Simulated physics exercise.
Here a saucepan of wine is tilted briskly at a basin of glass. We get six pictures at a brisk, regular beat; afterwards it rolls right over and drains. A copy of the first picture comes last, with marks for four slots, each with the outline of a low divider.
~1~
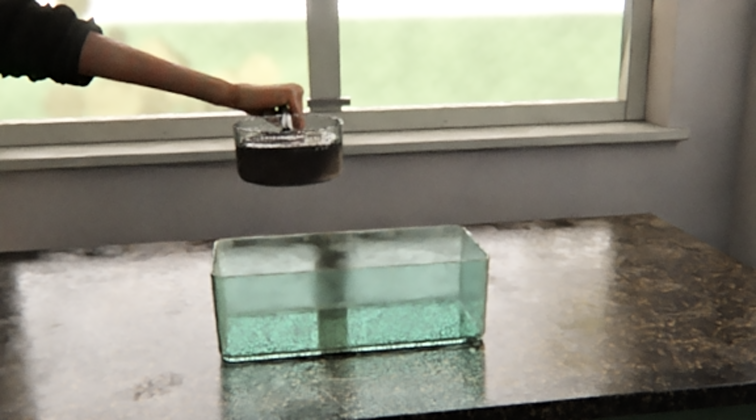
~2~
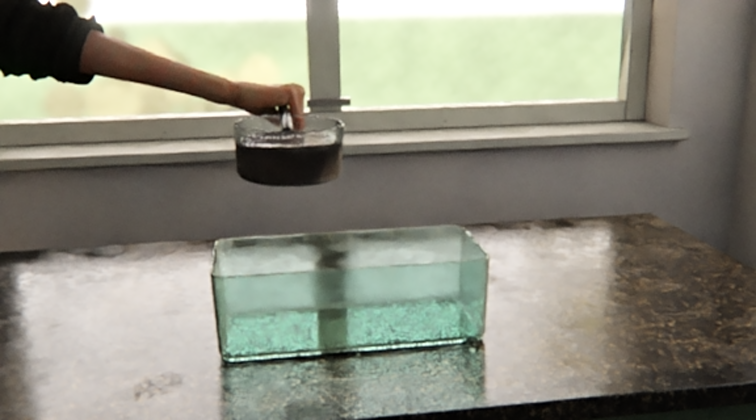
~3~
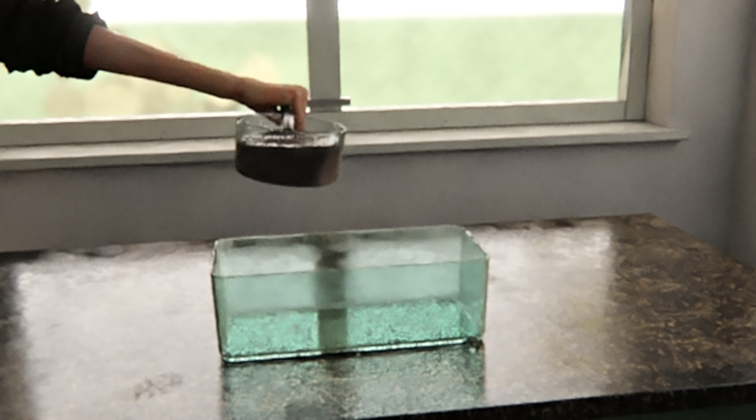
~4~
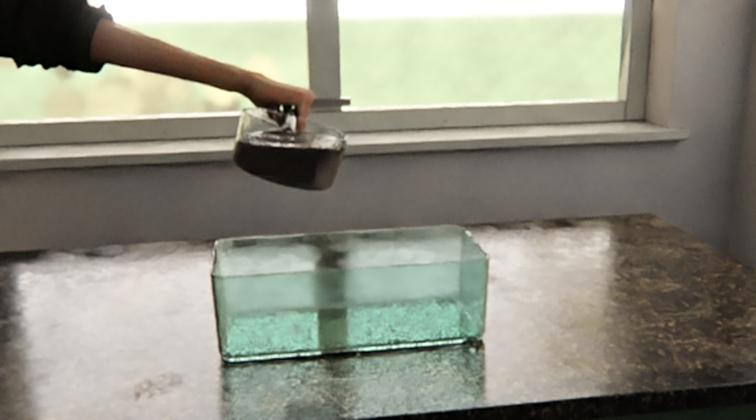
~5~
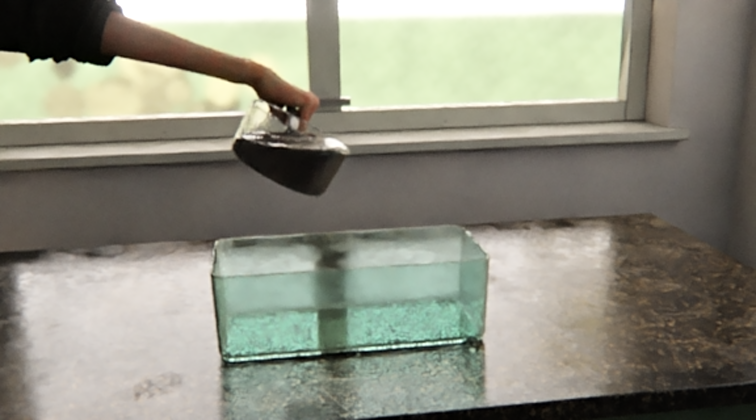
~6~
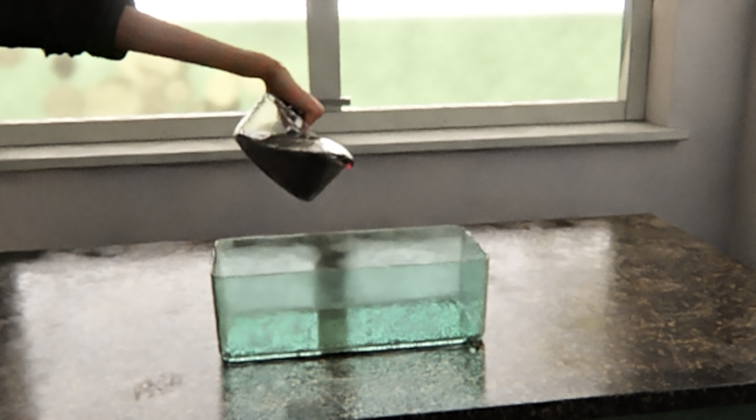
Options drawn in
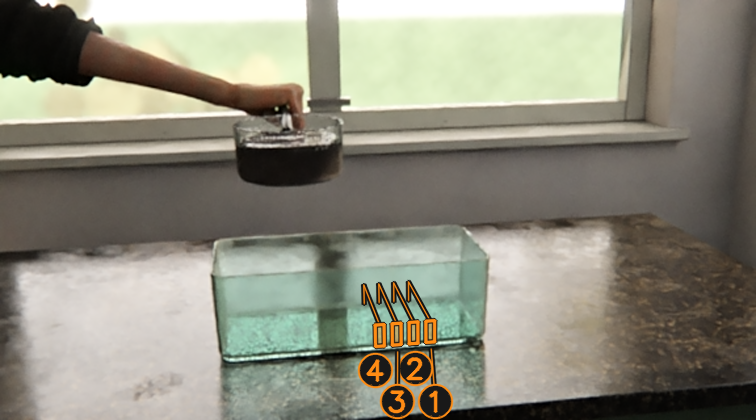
On a dark, glossy, mottled tabletop before a wide, bright window with a blurred green view, the scene is seen from the front and slightly above by a still camera. A dark-sleeved arm reaches in from the left, holding a clear pan of dark liquid above a rectangular, green-tinted glass basin. The hand tilts the pan rightward, slowly then steeply, until reddish liquid just shows at its lip.
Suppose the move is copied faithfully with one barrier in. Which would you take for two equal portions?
The best position is 4.
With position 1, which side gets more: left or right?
More ends on the left.
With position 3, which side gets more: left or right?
The left one.
On the marked copy, 1 at (431, 348); 2 at (414, 350); 3 at (397, 351); 4 at (380, 352).
With 1, about 73 % ends left of the wall and 18 % right of it; 9 % is lost outside.
With 2, about 74 % ends left of the wall and 18 % right of it; 8 % is lost outside.
With 3, about 65 % ends left of the wall and 30 % right of it; 5 % is lost outside.
With 4, about 48 % ends left of the wall and 49 % right of it; 3 % is lost outside.
